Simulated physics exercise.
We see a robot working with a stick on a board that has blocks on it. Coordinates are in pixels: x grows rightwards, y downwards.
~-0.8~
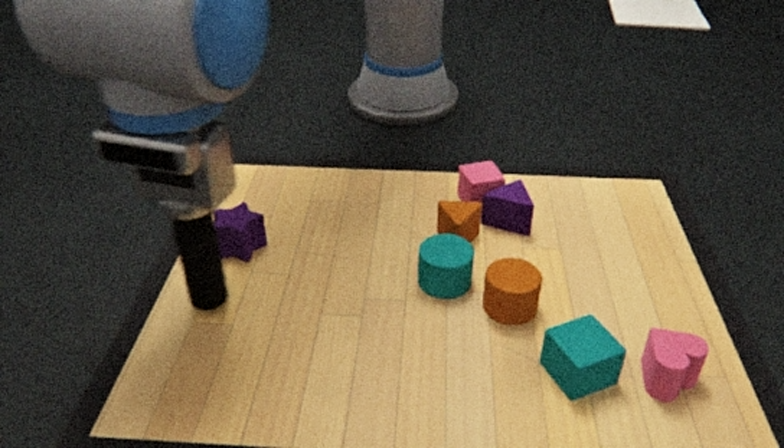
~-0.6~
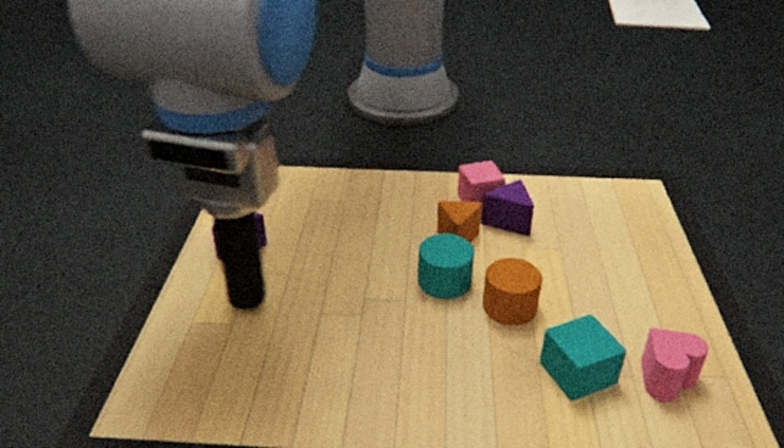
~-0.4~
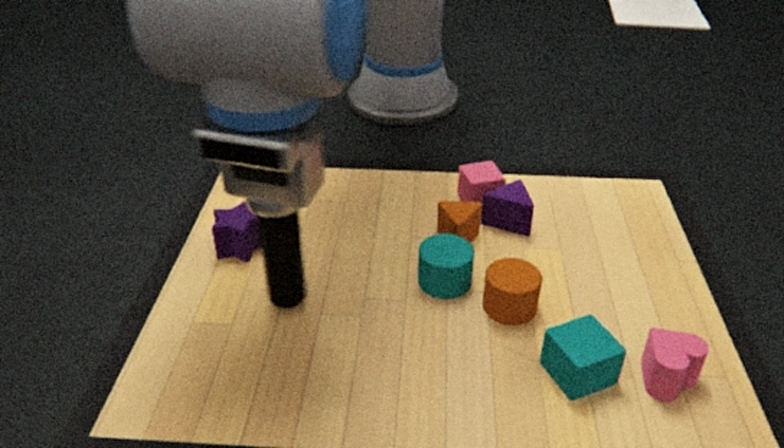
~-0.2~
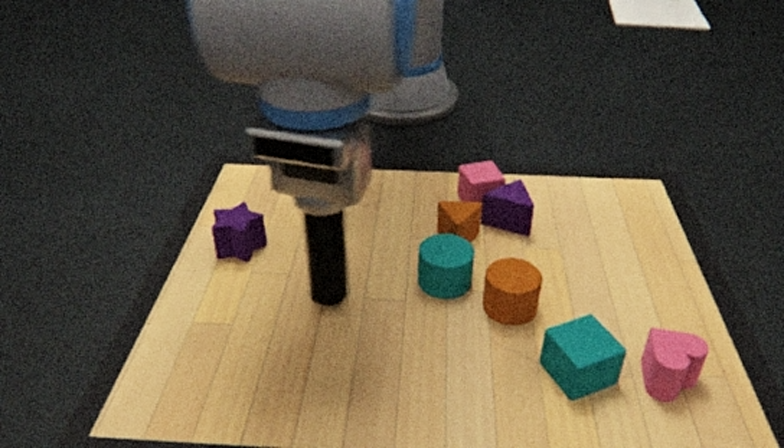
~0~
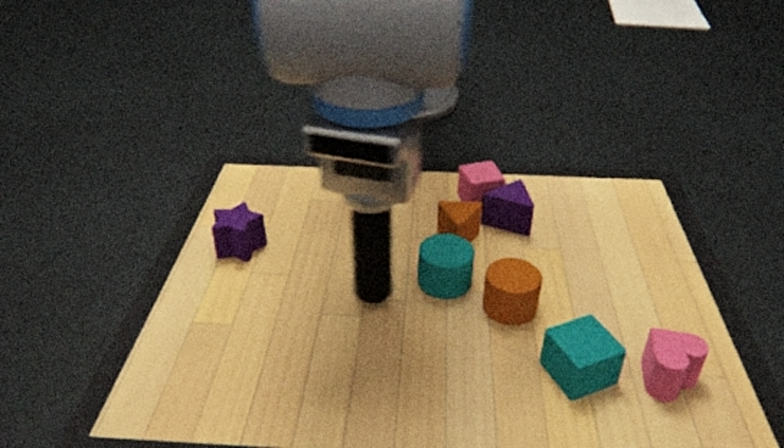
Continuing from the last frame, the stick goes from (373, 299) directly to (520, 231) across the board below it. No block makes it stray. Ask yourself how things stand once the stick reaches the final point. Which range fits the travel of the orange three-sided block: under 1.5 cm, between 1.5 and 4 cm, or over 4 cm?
Ends 1.5 to 4 cm away.
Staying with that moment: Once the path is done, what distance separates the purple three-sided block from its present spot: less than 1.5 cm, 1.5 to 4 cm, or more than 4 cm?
The displacement of the purple three-sided block is 1.5-4 cm.
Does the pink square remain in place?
Short answer: Yes.
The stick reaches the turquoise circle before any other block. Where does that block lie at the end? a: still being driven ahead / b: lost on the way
The one that fits is b, lost on the way.
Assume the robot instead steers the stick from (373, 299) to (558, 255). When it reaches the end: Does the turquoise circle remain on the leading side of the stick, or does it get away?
I'd say the turquoise circle is still out in front of the stick at the end.
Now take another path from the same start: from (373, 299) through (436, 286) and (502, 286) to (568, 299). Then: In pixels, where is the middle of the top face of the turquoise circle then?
It sits at (522, 229).
On the path given first. One third of the way, stick (427, 267); turquoise circle (475, 245).
Two thirds of the way, stick (477, 244); turquoise circle (514, 241); orange three-sided block (466, 201), turned 55° anticlockwise; orange circle (520, 276).
At the end, stick (521, 224); turquoise circle (515, 241); orange three-sided block (469, 198), turned 90° anticlockwise; pink square still; purple three-sided block (522, 183), turned 25° anticlockwise; orange circle (520, 276).
